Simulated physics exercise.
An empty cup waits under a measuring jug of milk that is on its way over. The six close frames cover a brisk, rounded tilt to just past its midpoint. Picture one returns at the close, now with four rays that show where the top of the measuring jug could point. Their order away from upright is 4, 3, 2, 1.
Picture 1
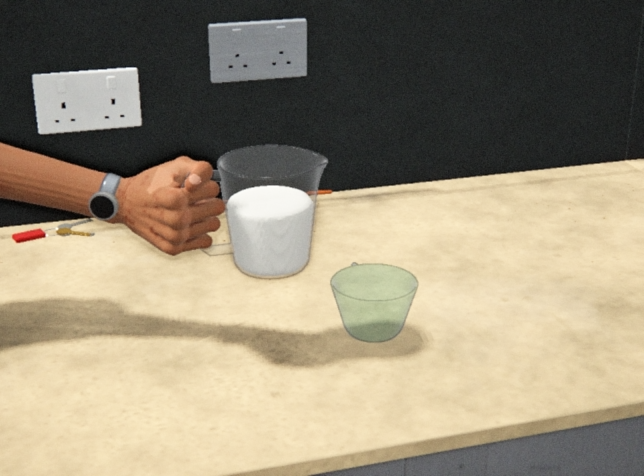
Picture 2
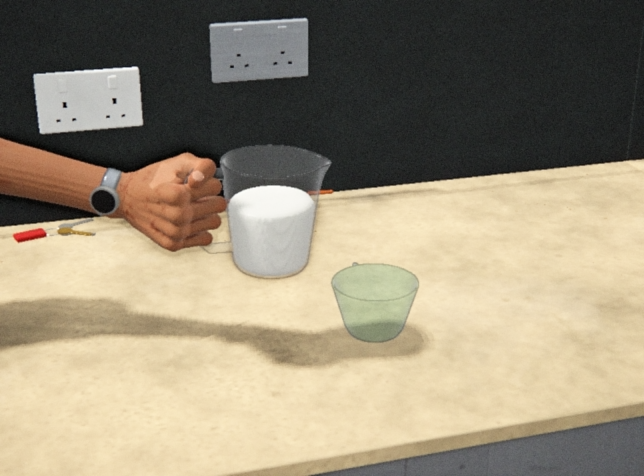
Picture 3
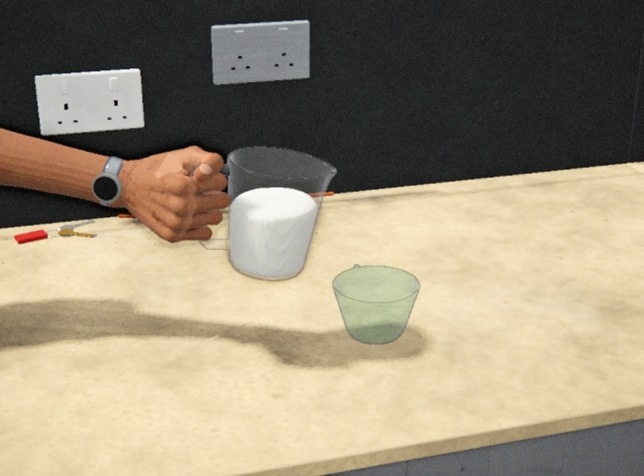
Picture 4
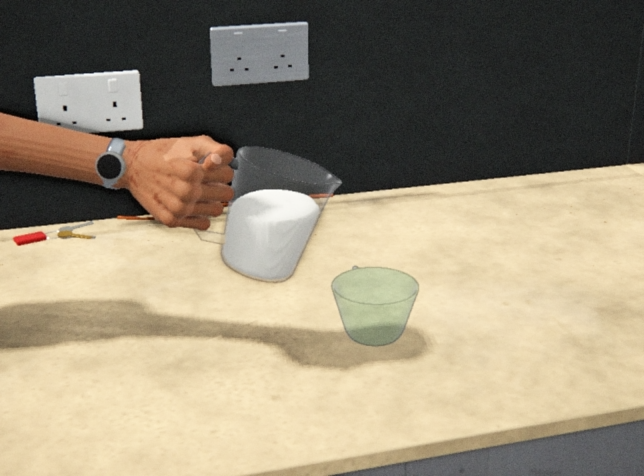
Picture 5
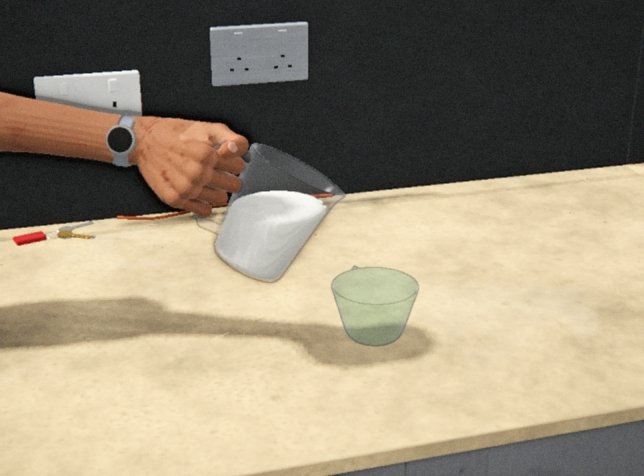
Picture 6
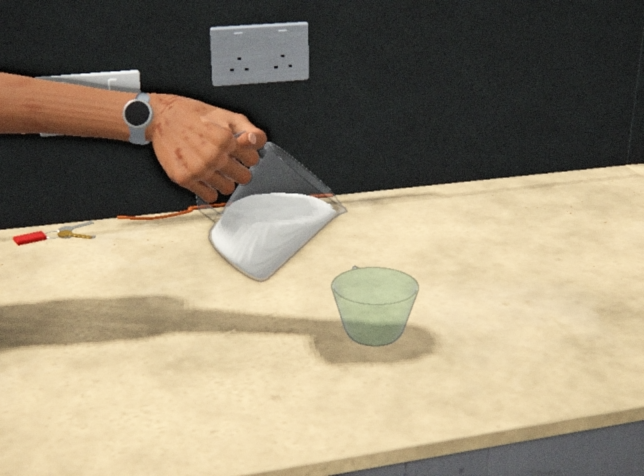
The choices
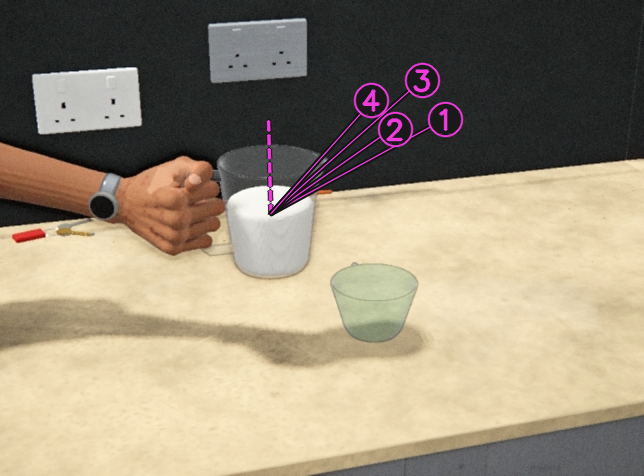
Hand with a grey watch tilting a clear jug of milk steadily rightward beside a small green cup on a pale countertop.
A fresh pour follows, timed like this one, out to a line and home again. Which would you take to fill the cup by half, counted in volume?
It is 1.
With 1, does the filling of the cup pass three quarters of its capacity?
No, less.
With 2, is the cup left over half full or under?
Under half.
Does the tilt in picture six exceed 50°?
No.
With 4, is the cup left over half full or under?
Under half.
In magenta, 1 at (430, 126); 2 at (379, 137); 3 at (409, 91); 4 at (360, 113).
If 1 is chosen, the cup ends with about 53 % of what it can hold; 5 % of the milk is spilt.
If 2 is chosen, the cup ends with about 30 % of what it can hold; 4 % of the milk is spilt.
If 3 is chosen, the cup ends with about 15 % of what it can hold.
If 4 is chosen, the cup ends with about 5 % of what it can hold.
